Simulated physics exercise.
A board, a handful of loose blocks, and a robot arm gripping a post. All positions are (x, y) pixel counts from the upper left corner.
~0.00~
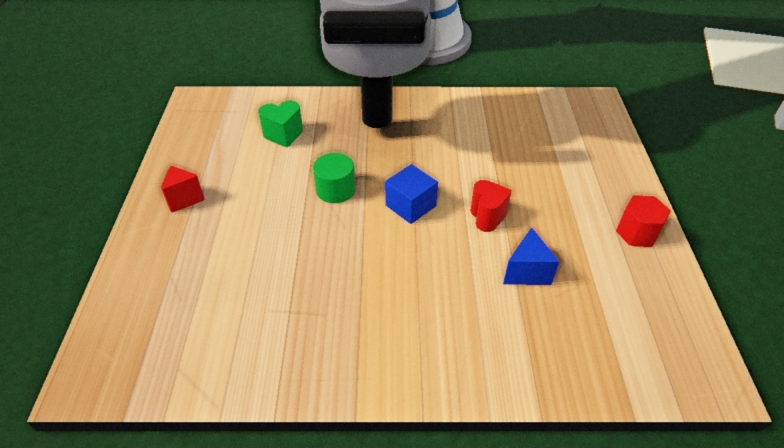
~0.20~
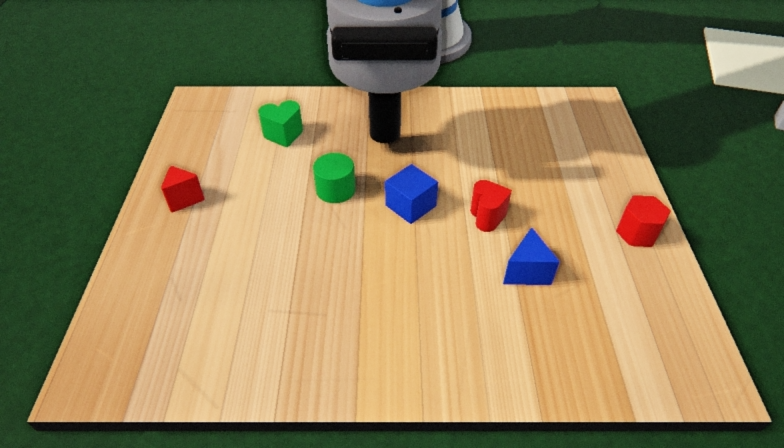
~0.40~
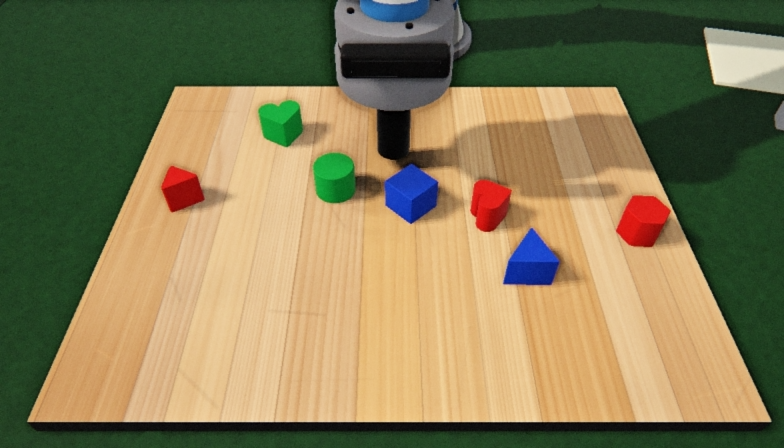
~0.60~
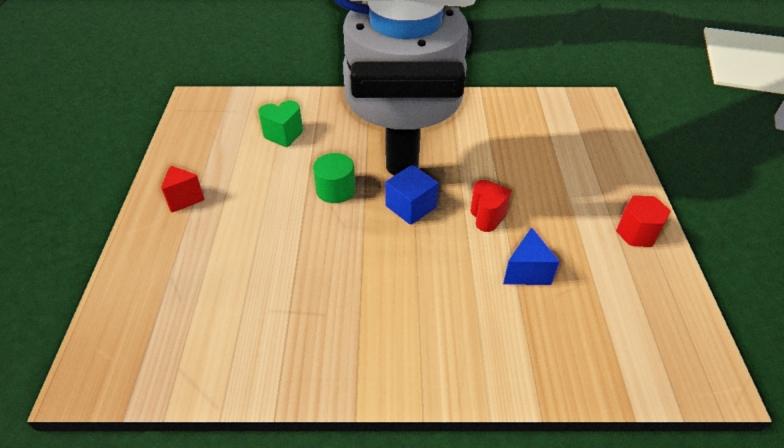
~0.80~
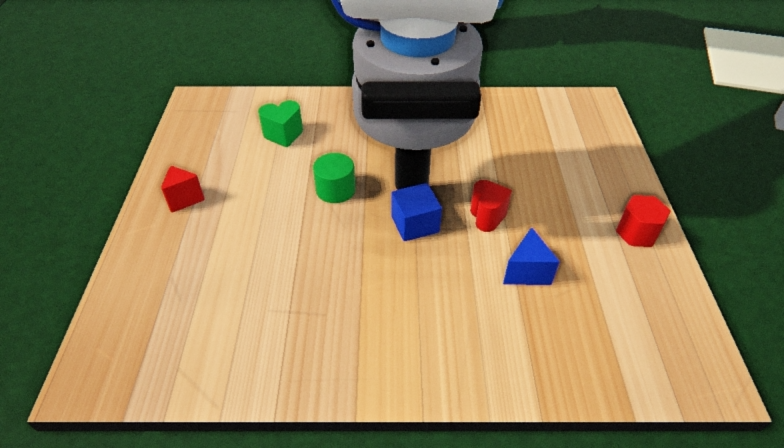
A robot arm holding a dark post moves forward and slightly right over a wooden board scattered with red, green and blue blocks. The post reaches the blue square block from behind and pushes it a short way toward the viewer, turning it slightly, while the other blocks stay still.
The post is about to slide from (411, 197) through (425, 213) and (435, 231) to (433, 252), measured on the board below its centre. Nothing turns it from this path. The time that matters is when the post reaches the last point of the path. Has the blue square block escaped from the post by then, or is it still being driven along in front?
Pushed along.
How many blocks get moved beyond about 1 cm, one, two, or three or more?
My answer is one.
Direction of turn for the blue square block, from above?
Rotation: Clockwise.
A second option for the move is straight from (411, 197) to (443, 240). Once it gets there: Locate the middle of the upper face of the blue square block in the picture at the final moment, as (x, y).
The middle of the upper face of the blue square block will lie at about (423, 241) in the picture.
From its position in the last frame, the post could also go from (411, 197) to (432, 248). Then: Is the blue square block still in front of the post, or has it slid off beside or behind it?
My prediction: In front.
The first path, step by step. Halfway along, post at (433, 210); blue square block at (422, 224), turned 45° clockwise.
At the end, post at (434, 240); blue square block at (415, 256), turned 65° clockwise; red heart not moved.
